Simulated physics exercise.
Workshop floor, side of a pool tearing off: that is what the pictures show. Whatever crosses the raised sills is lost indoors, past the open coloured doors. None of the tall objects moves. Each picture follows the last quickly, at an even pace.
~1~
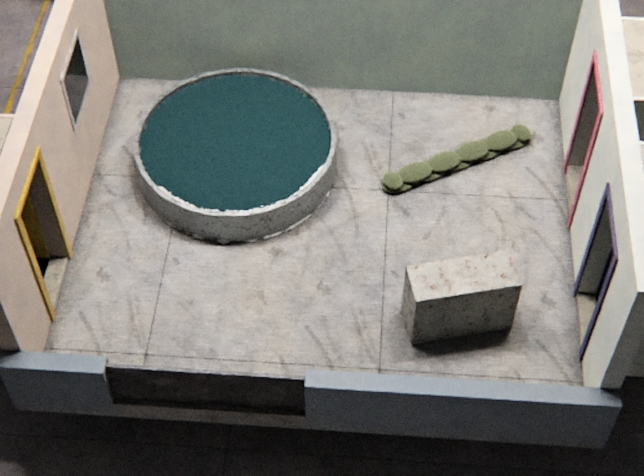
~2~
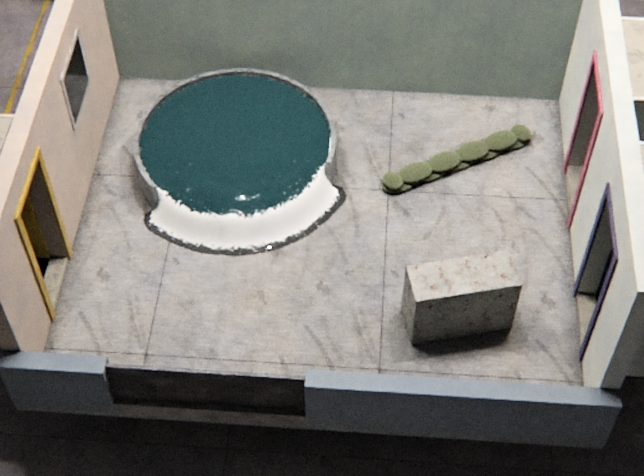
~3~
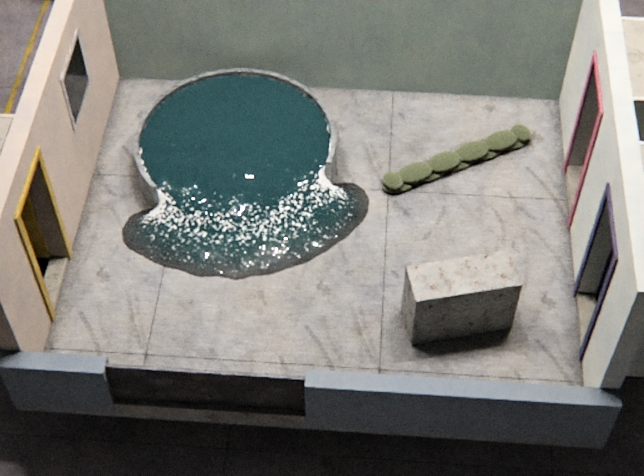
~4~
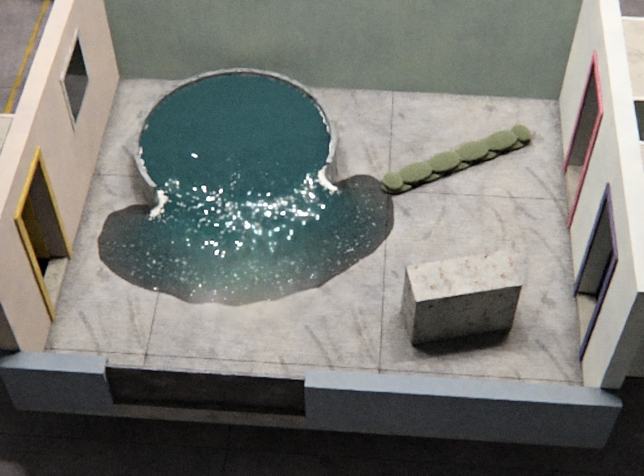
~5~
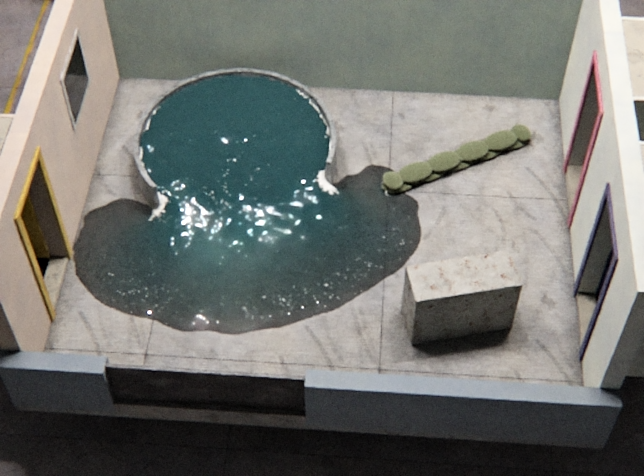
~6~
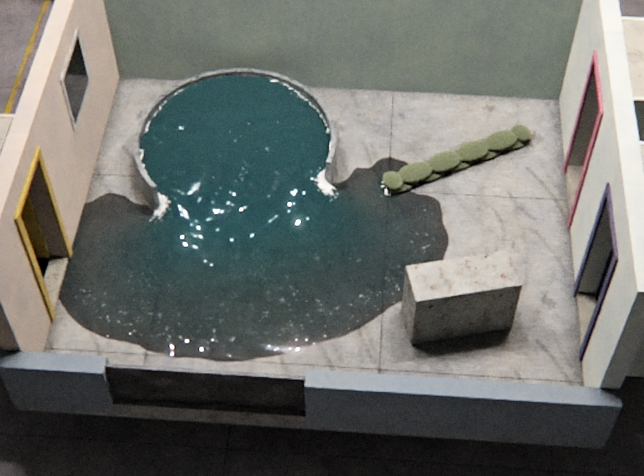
In the video, a round pool of teal water sits still on a workshop floor before its near side gives way, and water pours out with white foam, spreading across the concrete toward the yellow-framed doorway, hedge and block.
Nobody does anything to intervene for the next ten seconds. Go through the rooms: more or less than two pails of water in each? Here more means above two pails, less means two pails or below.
Pink door: Less; yellow door: More; blue door: More.
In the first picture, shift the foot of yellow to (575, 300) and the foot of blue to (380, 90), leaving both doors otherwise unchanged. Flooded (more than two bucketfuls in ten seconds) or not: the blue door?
Then: Blue holds.
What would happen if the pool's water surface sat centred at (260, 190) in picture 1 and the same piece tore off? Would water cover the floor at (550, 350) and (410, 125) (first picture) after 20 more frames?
Soaked, bone-dry.
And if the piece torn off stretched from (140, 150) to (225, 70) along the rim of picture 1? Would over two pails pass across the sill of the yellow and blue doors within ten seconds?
Result - yellow door: Below threshold, blue door: Below threshold.
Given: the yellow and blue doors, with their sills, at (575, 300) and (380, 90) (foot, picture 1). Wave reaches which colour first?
The door marked yellow.
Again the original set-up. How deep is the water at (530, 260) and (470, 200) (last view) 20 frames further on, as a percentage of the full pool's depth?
First spot 8 percent, second 2 percent.
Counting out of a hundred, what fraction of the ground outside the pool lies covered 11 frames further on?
It comes to roughly 55 in a hundred.
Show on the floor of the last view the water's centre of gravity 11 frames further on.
Near (257, 252) in the last view.
A moment on, water covers 50 % of the floor; the pink door not reached, the yellow door under two buckets in, the blue door not reached.
Next, water covers 55 % of the floor; the pink door not reached, the yellow door under two buckets in, the blue door wet at the sill, nothing in.
Then, water covers 65 % of the floor; the pink door wet at the sill, nothing in, the yellow door under two buckets in, the blue door under two buckets in.
Later, water covers 85 % of the floor; the pink door wet at the sill, nothing in, the yellow door over two buckets in, the blue door over two buckets in.
In the end, water covers 95 % of the floor; the pink door wet at the sill, nothing in, the yellow door over two buckets in, the blue door over two buckets in.
